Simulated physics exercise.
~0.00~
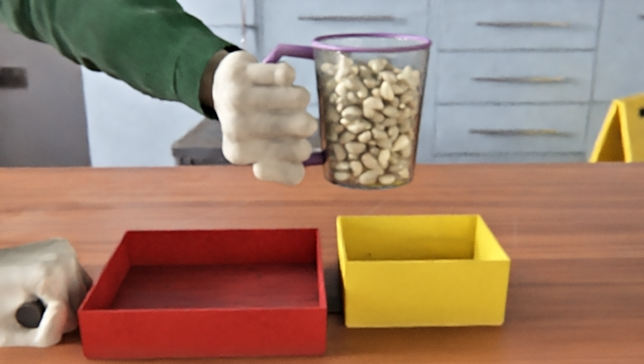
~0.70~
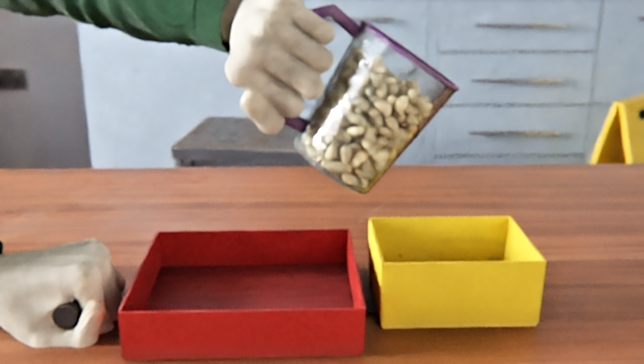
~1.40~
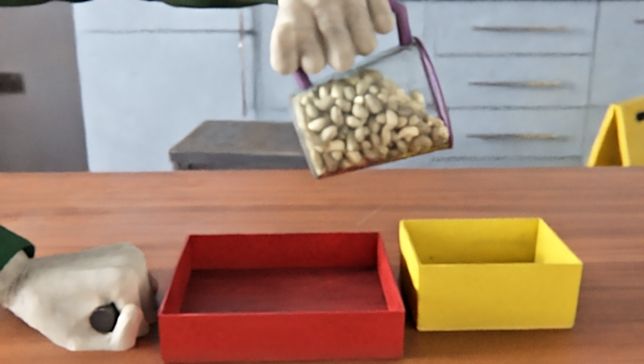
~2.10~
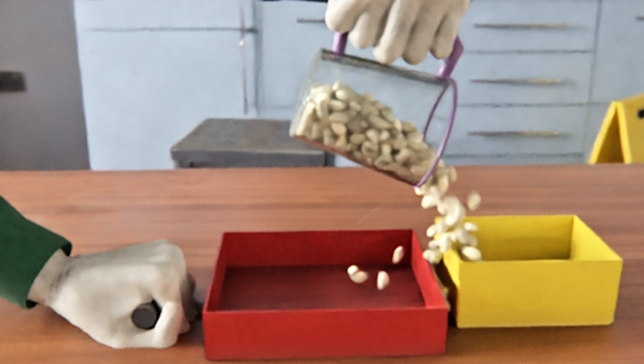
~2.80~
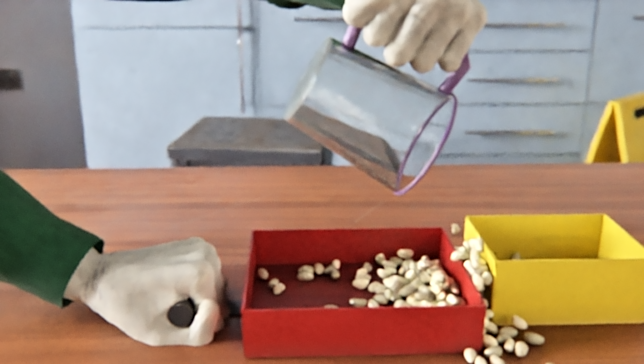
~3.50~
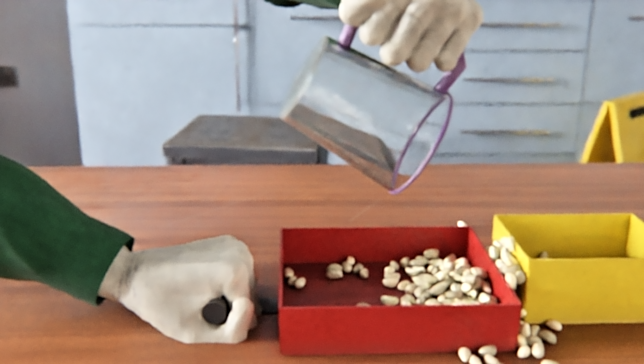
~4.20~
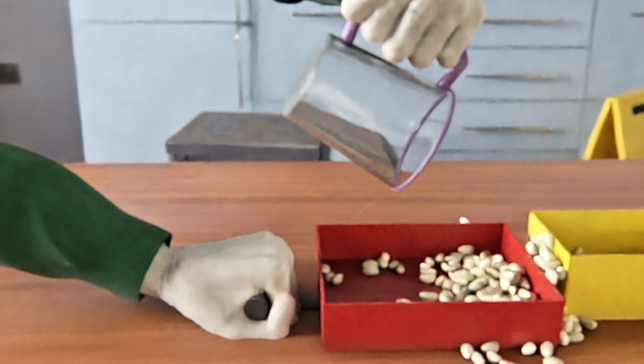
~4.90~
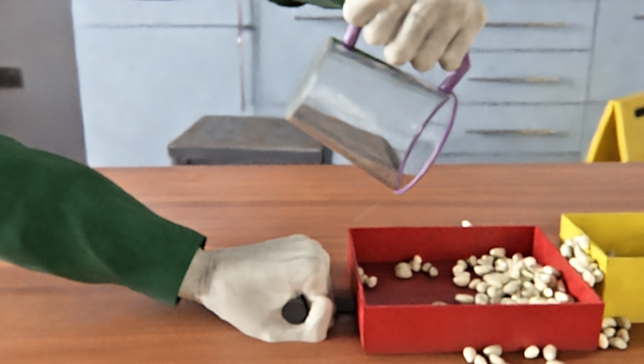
On a wooden table in front of pale blue-grey drawers, seen from the front by a slightly swaying camera, a red tin and a yellow tin stand side by side. A gloved hand in a green sleeve holds a clear cup of white beans with a purple rim above them, while another gloved hand at left slides the joined tins rightward. The cup tips over to the right, and beans pour out around the gap between the tins. Soon it hangs empty, still tilted, as the tins keep sliding right. Beans end up in both tins and scattered on the table.
